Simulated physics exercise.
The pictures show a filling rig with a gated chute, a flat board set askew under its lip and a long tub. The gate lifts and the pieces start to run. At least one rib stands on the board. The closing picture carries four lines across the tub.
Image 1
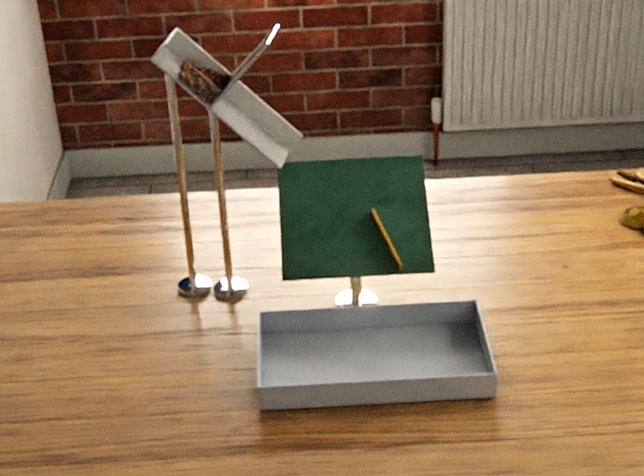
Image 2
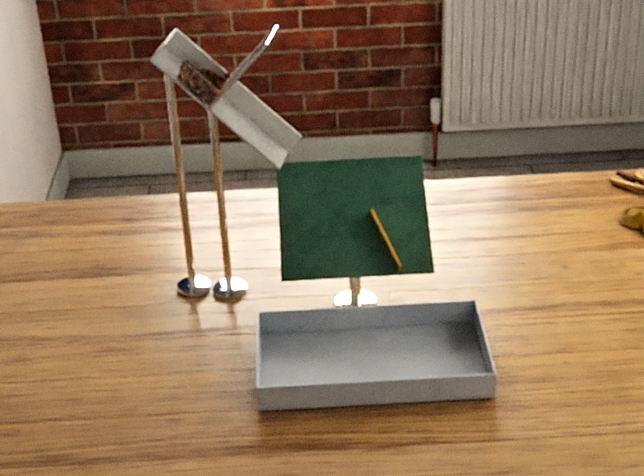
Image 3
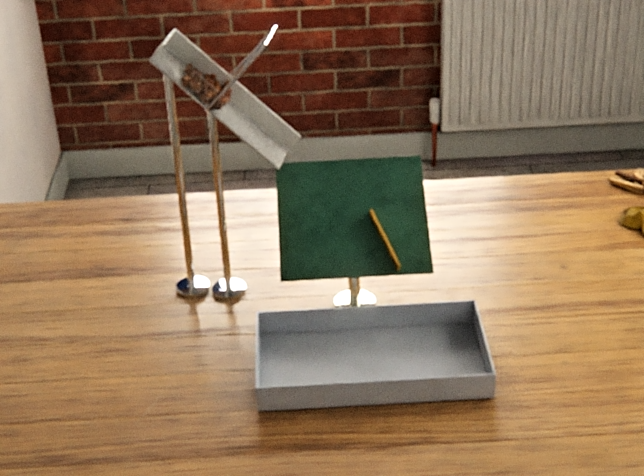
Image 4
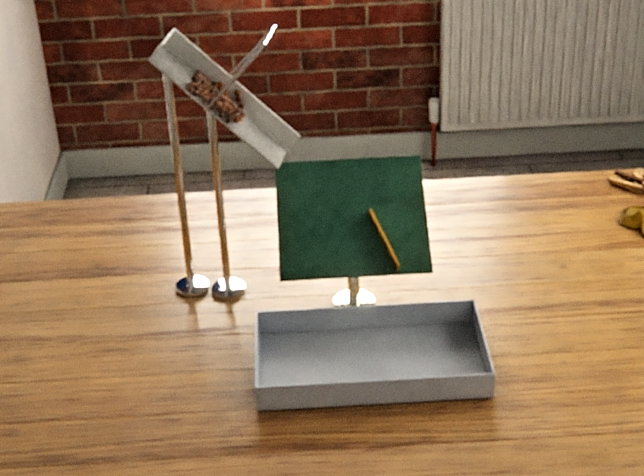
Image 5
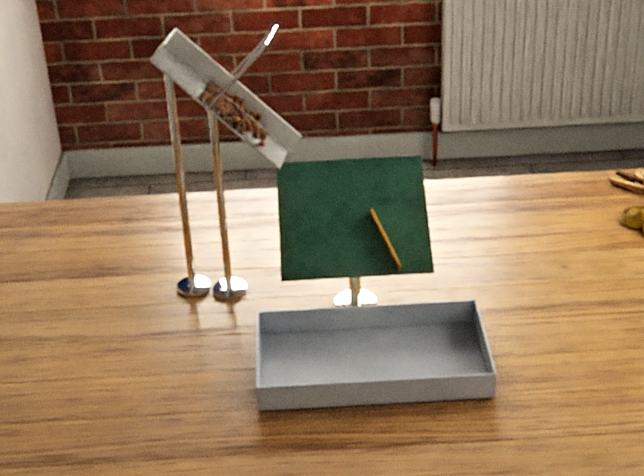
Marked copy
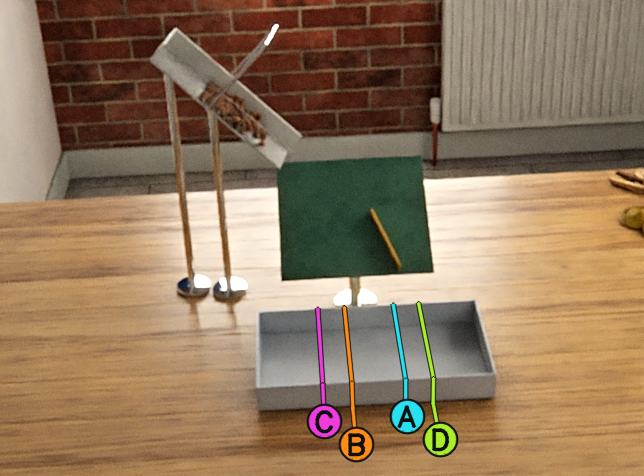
A tilted green board with a thin yellow rib stood behind a long grey tub on a wooden table, while small brown balls slid partway down a raised white chute toward the right.
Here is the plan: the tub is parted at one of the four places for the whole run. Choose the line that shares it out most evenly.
Best: A.
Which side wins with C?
The right side.
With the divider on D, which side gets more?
Left.
On the marked copy, line A crosses the front rim at (405, 379); line B crosses the front rim at (351, 382); line C crosses the front rim at (322, 383); line D crosses the front rim at (433, 377).
If A is chosen, of what is caught, about two thirds on the left of the divider, about a third on the right.
If B is chosen, of what is caught, a small part on the left of the divider, most on the right.
If C is chosen, of what is caught, a stray few on the left of the divider, nearly all on the right.
If D is chosen, of what is caught, nearly all on the left of the divider, a small part on the right.
